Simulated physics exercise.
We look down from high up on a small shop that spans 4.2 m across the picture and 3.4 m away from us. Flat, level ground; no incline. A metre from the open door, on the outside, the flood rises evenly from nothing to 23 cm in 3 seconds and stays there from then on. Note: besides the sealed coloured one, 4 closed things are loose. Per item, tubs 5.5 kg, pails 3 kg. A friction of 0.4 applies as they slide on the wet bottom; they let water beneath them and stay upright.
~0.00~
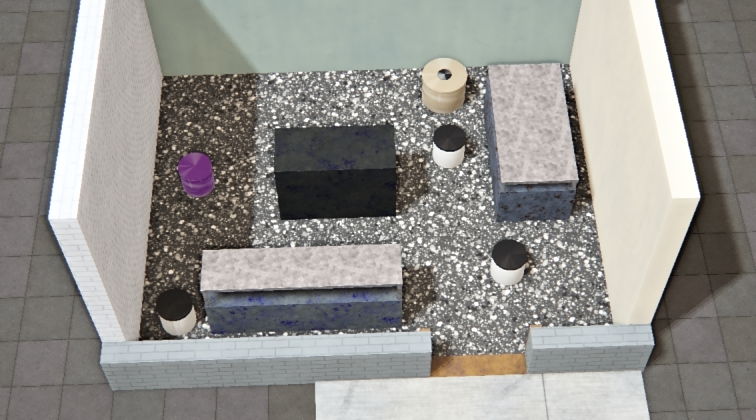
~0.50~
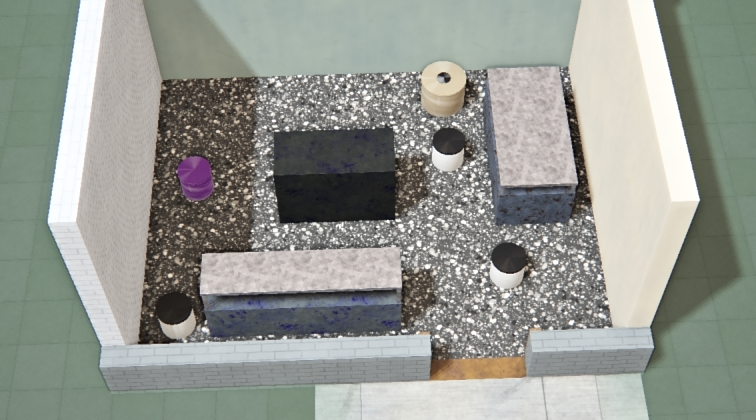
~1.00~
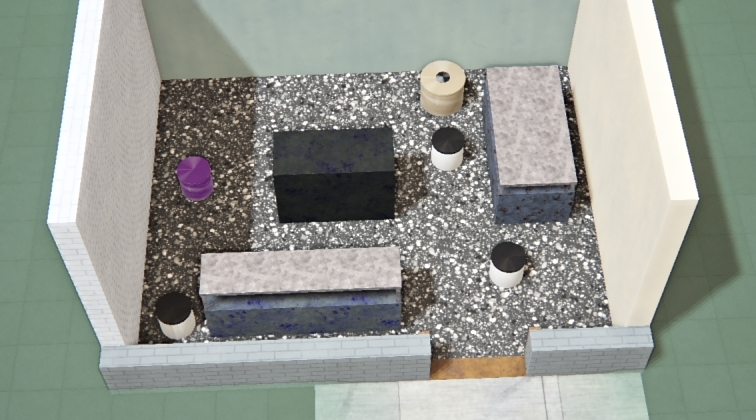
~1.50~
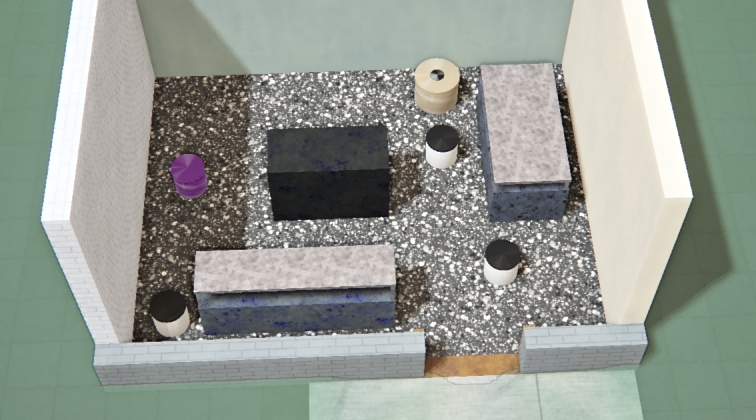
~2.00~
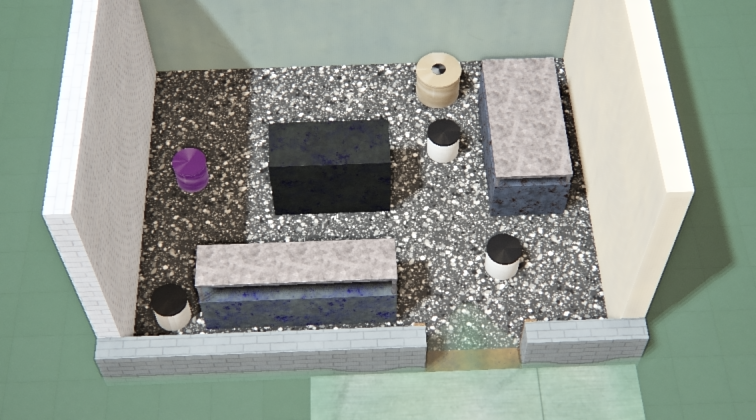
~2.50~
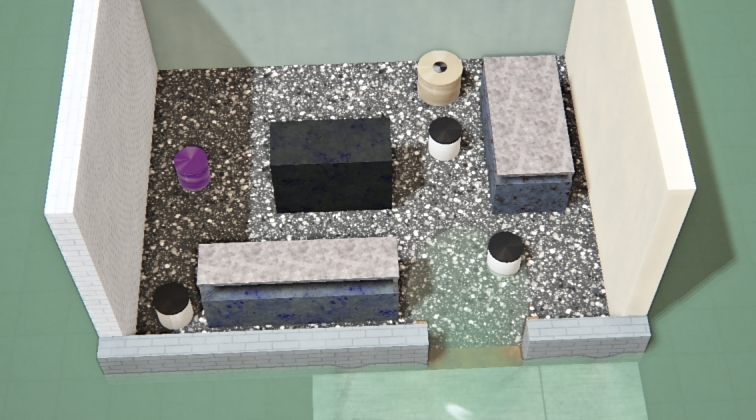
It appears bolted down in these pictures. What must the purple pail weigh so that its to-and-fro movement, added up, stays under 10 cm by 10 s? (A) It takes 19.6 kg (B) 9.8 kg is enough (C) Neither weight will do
B, 9.8 kg is enough.
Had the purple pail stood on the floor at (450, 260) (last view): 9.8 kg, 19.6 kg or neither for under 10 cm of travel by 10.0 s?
Outcome - failure with both.
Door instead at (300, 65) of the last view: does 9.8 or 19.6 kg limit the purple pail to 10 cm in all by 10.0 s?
Then only the larger load is enough.
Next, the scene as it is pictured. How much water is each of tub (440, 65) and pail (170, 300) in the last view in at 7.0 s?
Depths: Near 12 cm, then near 2 cm.
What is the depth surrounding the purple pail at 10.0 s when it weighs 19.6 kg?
Something like 8 centimetres.
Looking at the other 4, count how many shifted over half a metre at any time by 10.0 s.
The answer here is 3.
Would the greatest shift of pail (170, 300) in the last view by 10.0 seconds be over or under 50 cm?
I'd say it falls below.
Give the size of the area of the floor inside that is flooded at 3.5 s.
My estimate is roughly 4.0 m2.
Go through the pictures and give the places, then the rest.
The purple pail at (195, 166), on the bottom; 0.0 m2 under water; 0 of 5 have shifted, in the first picture.
The purple pail at (194, 170) rests on the ground; 0.0 m2 under water; 0 of 5 have shifted, in the second picture.
The purple pail at (193, 170) rests on the ground; water covers 0.0 m2; 0 of 5 have shifted, in the third picture.
The purple pail at (188, 167), on the bottom; water covers 0.0 m2; 0 of 5 have shifted, in the fourth picture.
The purple pail at (189, 161) rests on the ground; 0.2 m2 under water; 0 of 5 have shifted, in the fifth picture.
The purple pail at (190, 160) rests on the ground; 1.0 m2 under water; 0 of 5 have shifted, in the sixth picture.
After 3.5 s the purple pail would be 0 cm from its start with 9.8 kg and 0 cm from its start with 19.6 kg; 0 cm of water round it then.
After 4.5 s the purple pail would be 0 cm from its start with 9.8 kg and 0 cm from its start with 19.6 kg; 0 cm of water round it then.
After 7.0 s the purple pail would be 0 cm from its start with 9.8 kg and 0 cm from its start with 19.6 kg; 3 cm of water round it then.
After 10.0 s the purple pail would be 2 cm from its start with 9.8 kg and 0 cm from its start with 19.6 kg; 8 cm of water round it then.
